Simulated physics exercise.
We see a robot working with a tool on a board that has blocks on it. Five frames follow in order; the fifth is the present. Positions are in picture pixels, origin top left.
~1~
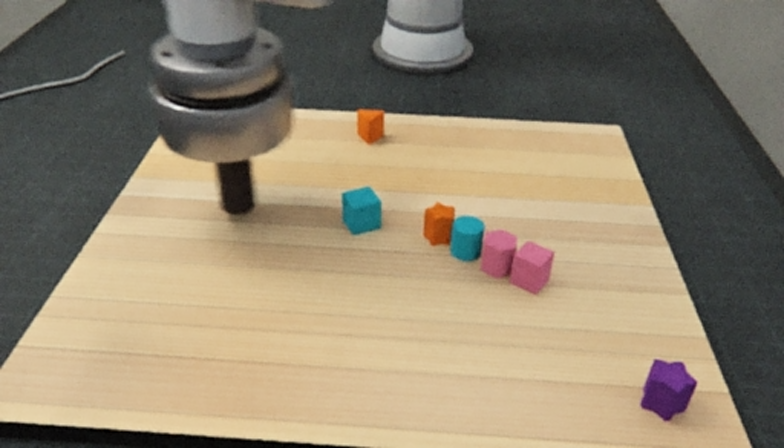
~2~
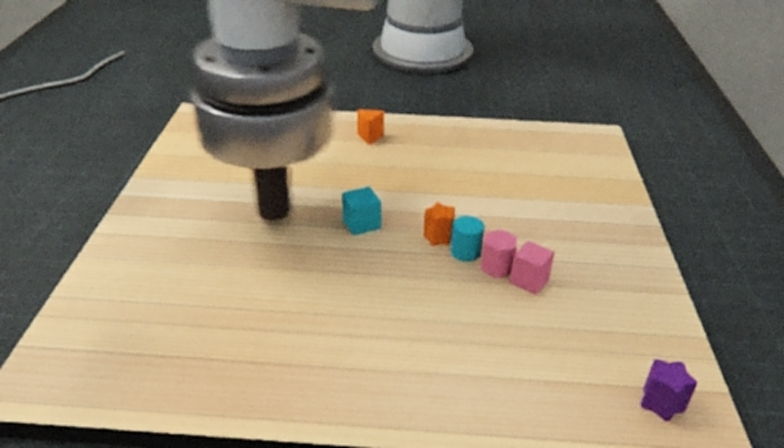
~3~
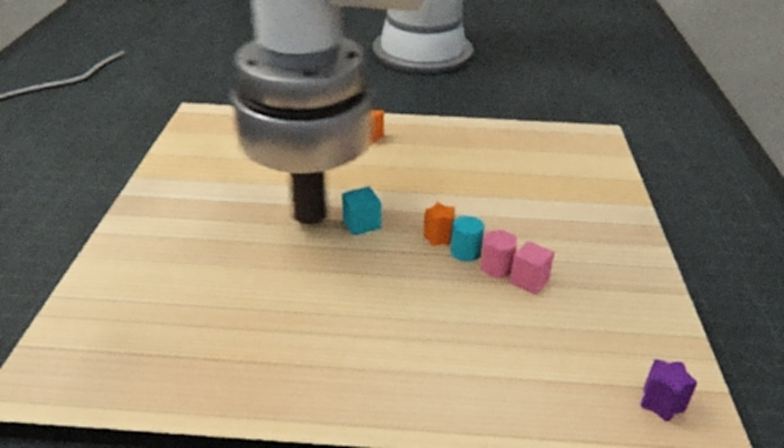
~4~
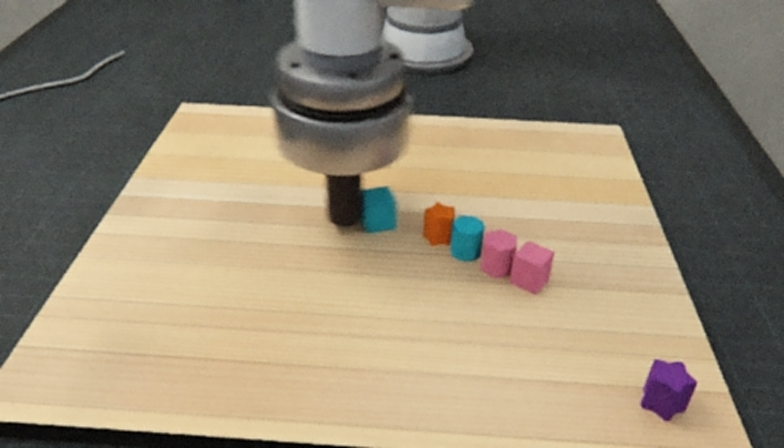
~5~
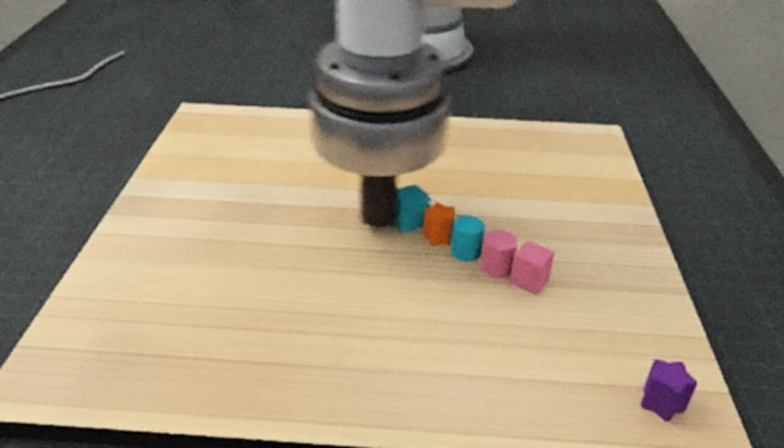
Robot arm moving a dark tool rightward across a wooden board, pushing a turquoise block toward an orange star block.
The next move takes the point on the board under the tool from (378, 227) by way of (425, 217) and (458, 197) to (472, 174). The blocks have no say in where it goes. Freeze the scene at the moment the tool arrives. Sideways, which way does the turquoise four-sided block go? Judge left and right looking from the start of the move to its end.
Measured against the direction from start to end, the turquoise four-sided block shifts toward the right-hand side.
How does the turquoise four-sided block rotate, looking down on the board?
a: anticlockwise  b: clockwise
b (clockwise)
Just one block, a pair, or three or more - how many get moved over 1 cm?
Blocks that move over 1 cm: One.
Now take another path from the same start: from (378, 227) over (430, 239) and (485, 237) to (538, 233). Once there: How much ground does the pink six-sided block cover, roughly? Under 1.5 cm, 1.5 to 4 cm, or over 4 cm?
Once the path is done, the pink six-sided block lies 1.5 to 4 cm from its present place.
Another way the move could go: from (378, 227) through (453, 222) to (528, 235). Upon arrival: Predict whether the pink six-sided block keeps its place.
The pink six-sided block is left alone.
What follows on the original path. One third of the way, tool (426, 206); turquoise four-sided block (460, 187), turned 20° clockwise.
Two thirds of the way, tool (459, 187); turquoise four-sided block (490, 181), turned 60° clockwise.
At the end, tool (474, 164); turquoise four-sided block (490, 181), turned 60° clockwise; orange star block unmoved.
